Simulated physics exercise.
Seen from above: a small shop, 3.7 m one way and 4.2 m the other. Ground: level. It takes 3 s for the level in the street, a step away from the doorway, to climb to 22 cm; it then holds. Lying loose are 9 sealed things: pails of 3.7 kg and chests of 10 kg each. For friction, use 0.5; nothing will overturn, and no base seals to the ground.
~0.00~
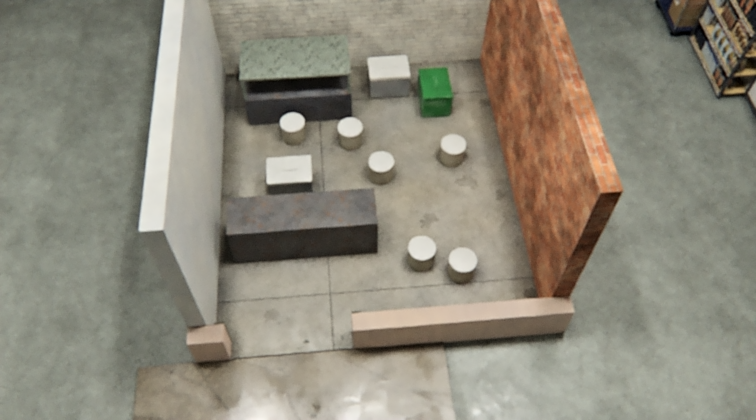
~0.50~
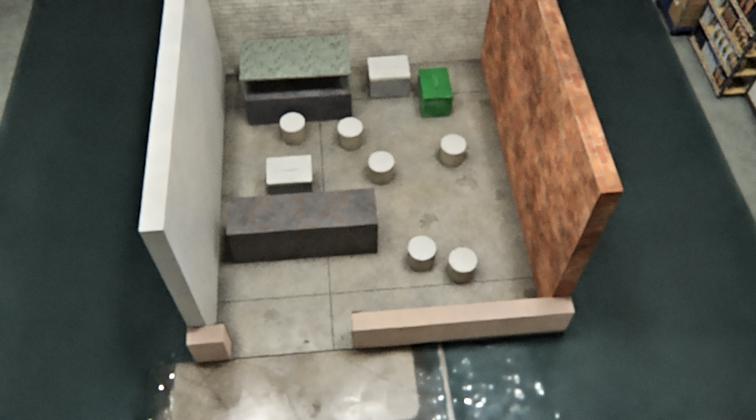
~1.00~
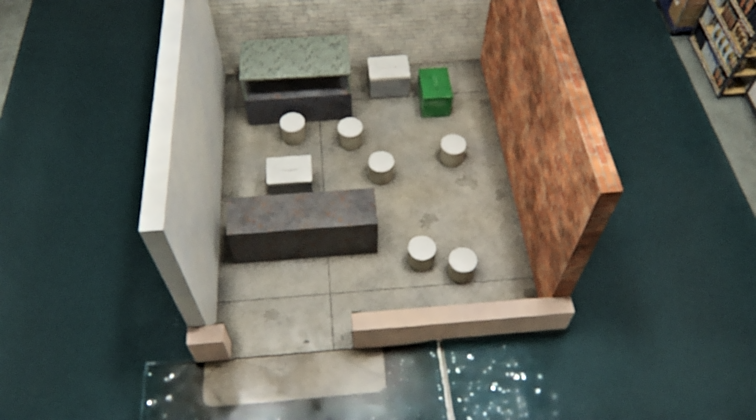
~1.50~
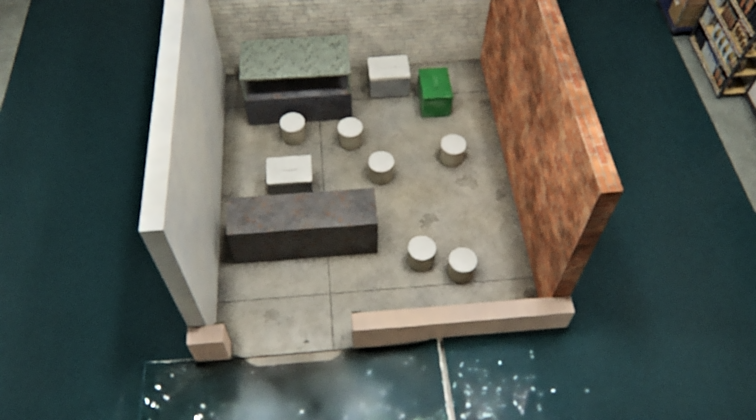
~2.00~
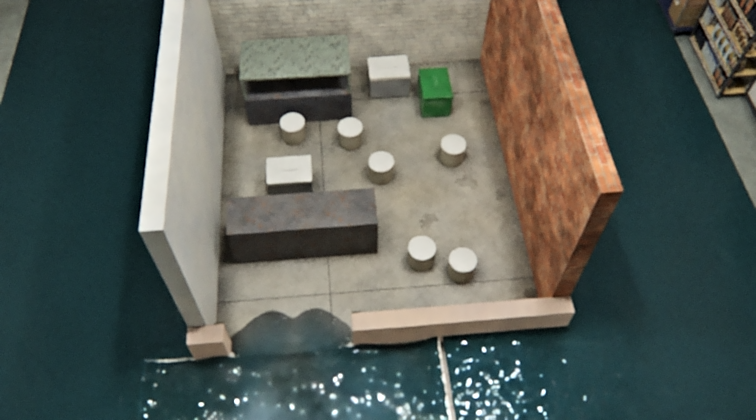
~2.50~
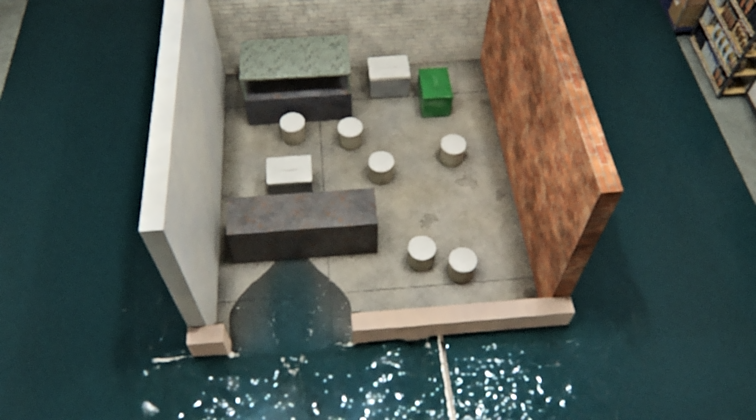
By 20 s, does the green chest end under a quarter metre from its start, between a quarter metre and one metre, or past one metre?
Between a quarter metre and one metre.
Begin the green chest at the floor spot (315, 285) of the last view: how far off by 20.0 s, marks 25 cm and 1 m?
Result: It drifts a great deal.
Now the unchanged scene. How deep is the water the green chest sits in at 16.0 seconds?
Roughly 11 cm at that moment.
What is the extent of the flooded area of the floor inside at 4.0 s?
About 3.5 m2.
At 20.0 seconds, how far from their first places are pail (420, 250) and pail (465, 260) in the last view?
Respectively 60 and 300 cm.
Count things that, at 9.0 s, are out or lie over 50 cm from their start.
That would be 4.
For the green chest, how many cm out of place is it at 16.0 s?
120 cm, give or take.
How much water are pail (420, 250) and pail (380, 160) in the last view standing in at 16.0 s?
I'd put it at 14 cm and 9 cm respectively.
After 4.0 s the green chest is near (436, 82), 0.0 m from its start, aground; 0 afloat.
After 9.0 s the green chest is near (413, 56), 0.5 m from its start, afloat; 5 afloat.
After 16.0 s the green chest is near (452, 152), 1.3 m from its start, afloat; 9 afloat.
After 20.0 s the green chest is near (400, 108), 0.7 m from its start, afloat; 9 afloat.
